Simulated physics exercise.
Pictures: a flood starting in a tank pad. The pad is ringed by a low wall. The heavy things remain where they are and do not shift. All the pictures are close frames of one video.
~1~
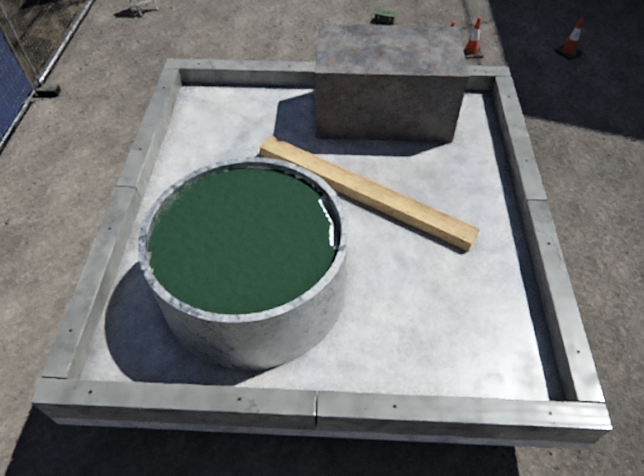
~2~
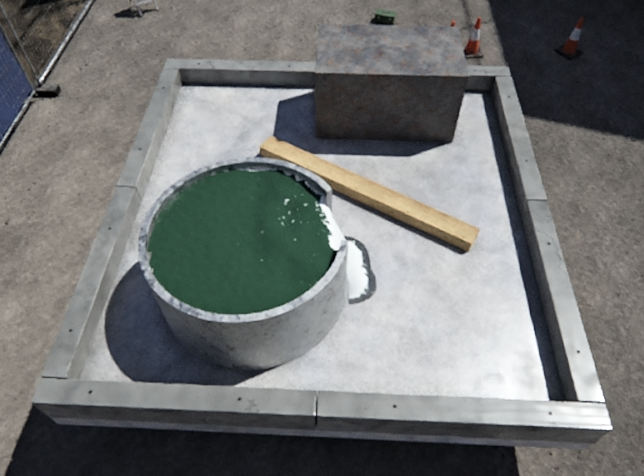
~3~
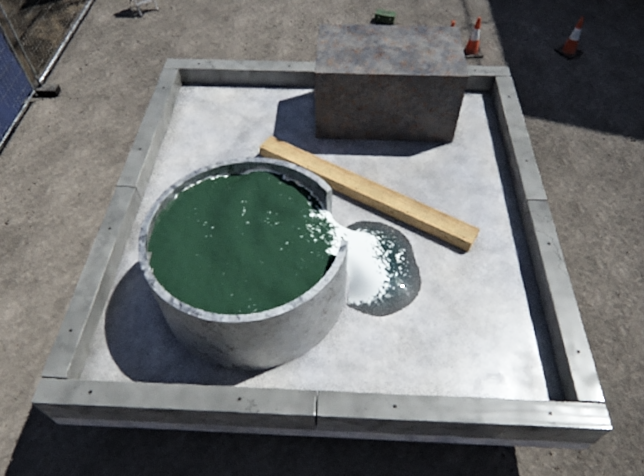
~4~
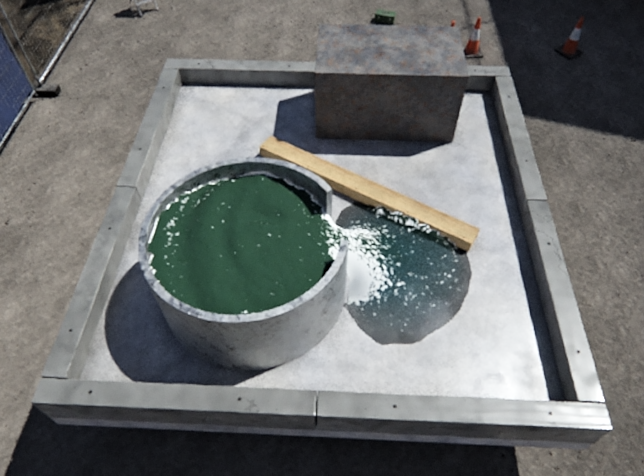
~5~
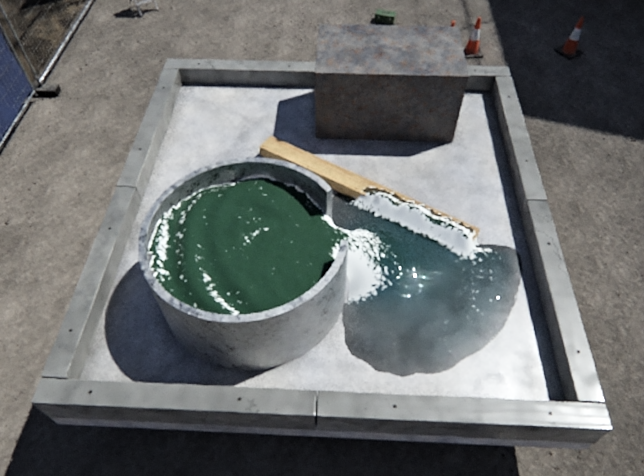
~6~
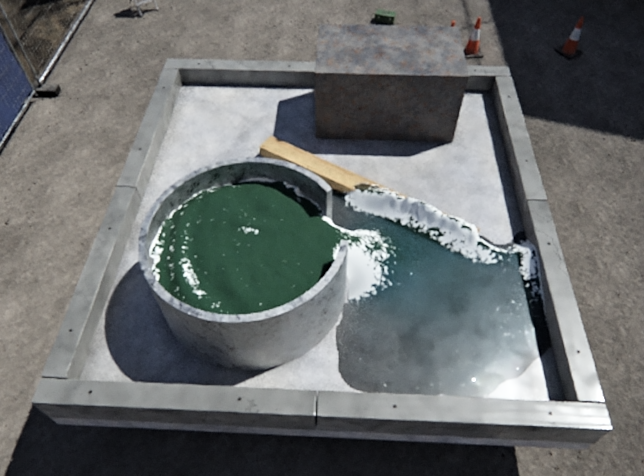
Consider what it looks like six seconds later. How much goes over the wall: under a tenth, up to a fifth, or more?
The loss stays short of a tenth.
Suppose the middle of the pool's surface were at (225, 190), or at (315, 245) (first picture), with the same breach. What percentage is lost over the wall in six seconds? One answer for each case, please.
Roughly 4 per cent, then roughly 10 per cent.
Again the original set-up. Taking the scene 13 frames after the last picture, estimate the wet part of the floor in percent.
Close to 60 %.
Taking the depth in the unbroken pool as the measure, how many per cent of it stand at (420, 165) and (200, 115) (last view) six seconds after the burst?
Close to 8 per cent for the first and close to 8 per cent for the second.
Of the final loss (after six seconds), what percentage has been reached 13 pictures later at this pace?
65 per cent.
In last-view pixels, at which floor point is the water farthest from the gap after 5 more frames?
The farthest point of the front sits at (497, 145).
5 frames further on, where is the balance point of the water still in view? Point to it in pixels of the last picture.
I'd point to (323, 279).
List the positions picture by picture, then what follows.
Still water in the round pool at (246, 235), in the first picture.
The front is at (352, 243), out from the gap at (338, 252), in the second picture.
The front is at (413, 285), out from the gap at (338, 254), in the third picture.
Water pours out at (338, 255) and has run to (458, 251), in the fourth picture.
The front is at (512, 257), out from the gap at (338, 255), in the fifth picture.
Water pours out at (338, 254) and has run to (545, 329), in the sixth picture.
A moment on, water covers 30 % of the floor; the low wall has let 0 % over.
Next, water covers 35 % of the floor; the low wall has let 0 % over.
Then, water covers 55 % of the floor; the low wall has let 4 % over.
Later, water covers 70 % of the floor; the low wall has let 6 % over.
In the end, water covers 80 % of the floor; the low wall has let 7 % over.
